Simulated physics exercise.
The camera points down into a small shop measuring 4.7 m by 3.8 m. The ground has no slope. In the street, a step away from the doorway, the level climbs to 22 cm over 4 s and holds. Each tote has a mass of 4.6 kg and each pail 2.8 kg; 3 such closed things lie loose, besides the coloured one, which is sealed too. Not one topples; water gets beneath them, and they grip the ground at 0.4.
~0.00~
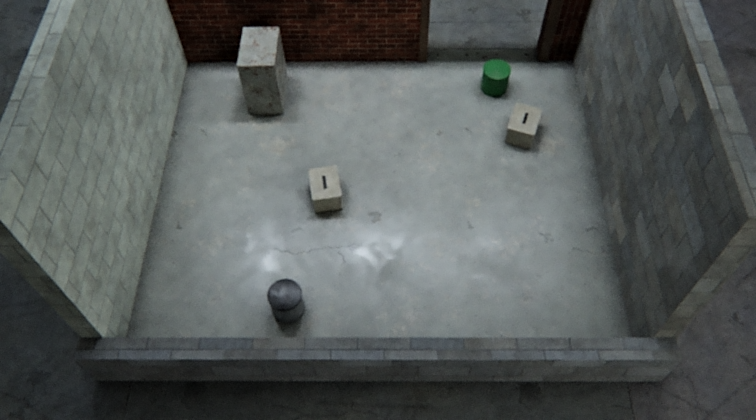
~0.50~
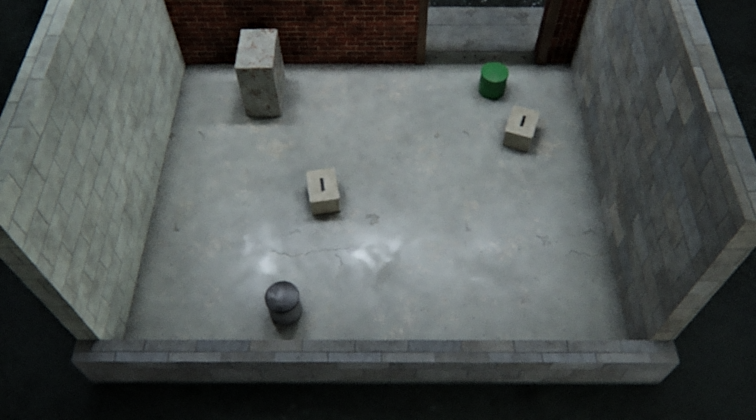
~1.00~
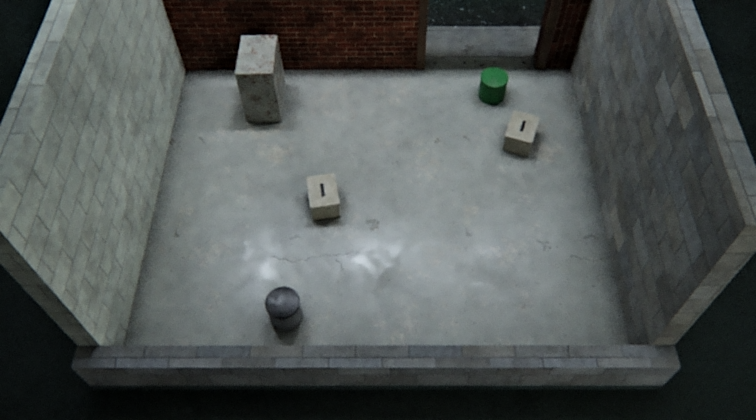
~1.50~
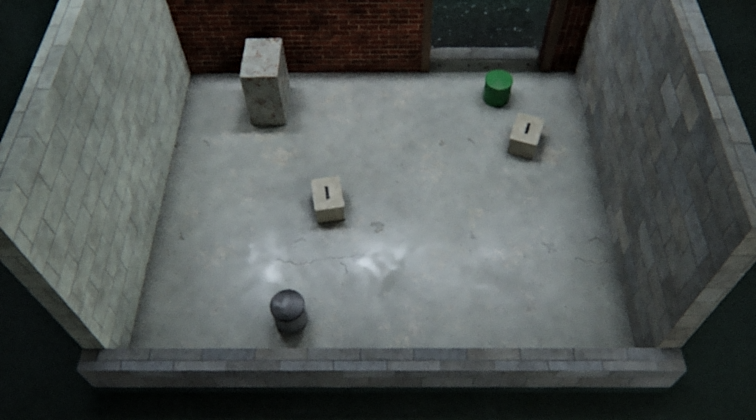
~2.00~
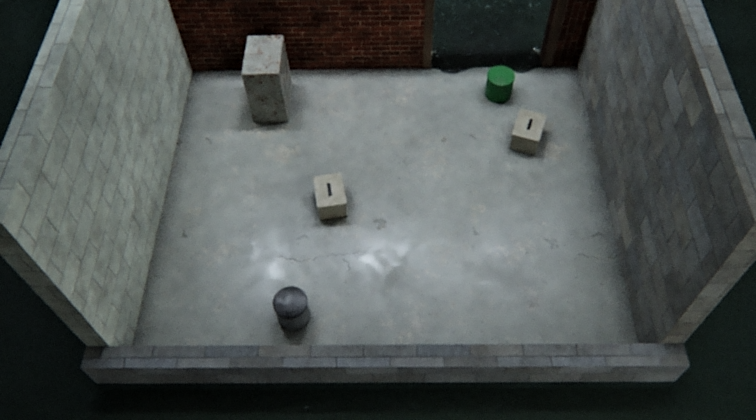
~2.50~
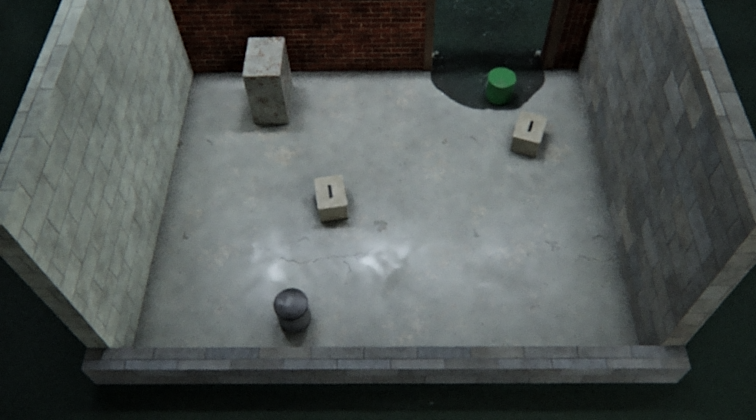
In a small walled shop seen from above, the green pail and the other objects stayed put while water appeared outside the doorway, then crept in over the floor and around the pail.
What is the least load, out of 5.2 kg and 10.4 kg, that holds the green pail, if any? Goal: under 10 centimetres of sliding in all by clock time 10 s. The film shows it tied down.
The least is neither of them.
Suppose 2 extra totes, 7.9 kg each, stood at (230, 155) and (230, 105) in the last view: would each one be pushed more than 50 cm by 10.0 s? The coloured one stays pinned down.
Order as asked: Stays within / stays within.
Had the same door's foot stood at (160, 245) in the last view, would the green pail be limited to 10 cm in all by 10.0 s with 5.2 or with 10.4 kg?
Note: Neither mass keeps it.
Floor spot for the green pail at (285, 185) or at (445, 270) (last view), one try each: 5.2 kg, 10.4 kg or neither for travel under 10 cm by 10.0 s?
In that order: Either load holds; neither is enough.
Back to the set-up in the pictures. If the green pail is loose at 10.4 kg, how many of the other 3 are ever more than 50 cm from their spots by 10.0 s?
3.
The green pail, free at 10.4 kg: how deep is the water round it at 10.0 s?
About 12 cm.
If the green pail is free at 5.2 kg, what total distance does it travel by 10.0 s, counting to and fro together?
550 cm, roughly.
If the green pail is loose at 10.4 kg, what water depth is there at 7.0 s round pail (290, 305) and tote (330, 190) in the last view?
6 and 2 cm.
After 3.5 s the green pail would be 58 cm from its start with 5.2 kg and 22 cm from its start with 10.4 kg; 5 cm of water round it then.
After 4.5 s the green pail would be 139 cm from its start with 5.2 kg and 64 cm from its start with 10.4 kg; 7 cm of water round it then.
After 7.0 s the green pail would be 287 cm from its start with 5.2 kg and 160 cm from its start with 10.4 kg; 6 cm of water round it then.
After 10.0 s the green pail would be 393 cm from its start with 5.2 kg and 194 cm from its start with 10.4 kg; 12 cm of water round it then.
